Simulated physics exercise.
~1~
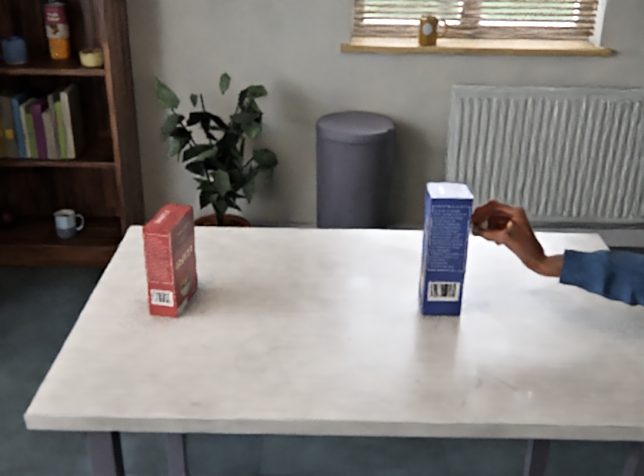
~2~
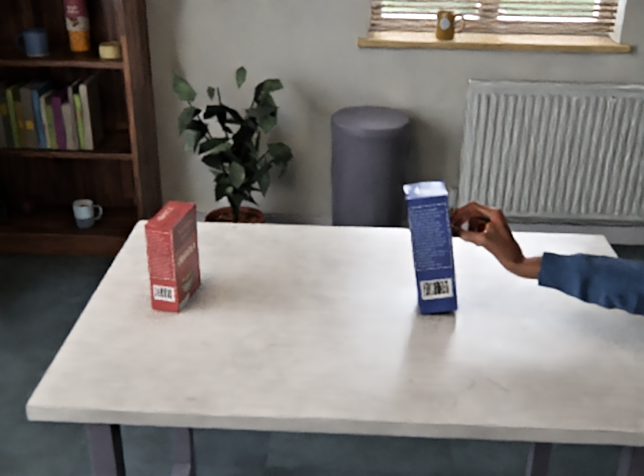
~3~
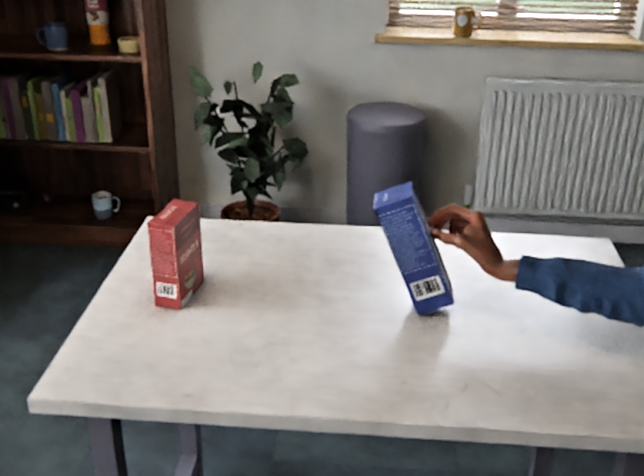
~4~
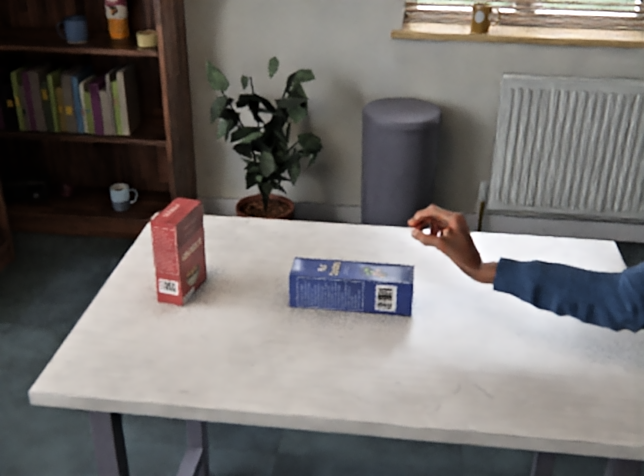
A blue carton stands upright right of centre on a pale table, seen from slightly above in a room with a bookshelf, a potted plant, a dark bin and a radiator behind. A red packet stands to the left, and a hand in a blue sleeve reaches in from the right, its fingers at the carton's upper side. The hand pushes left and the carton starts to lean. It tilts further as the hand follows, while the view drifts slightly sideways. Finally the carton lies on its side, short of the red packet, which still stands, with the hand hovering nearby.
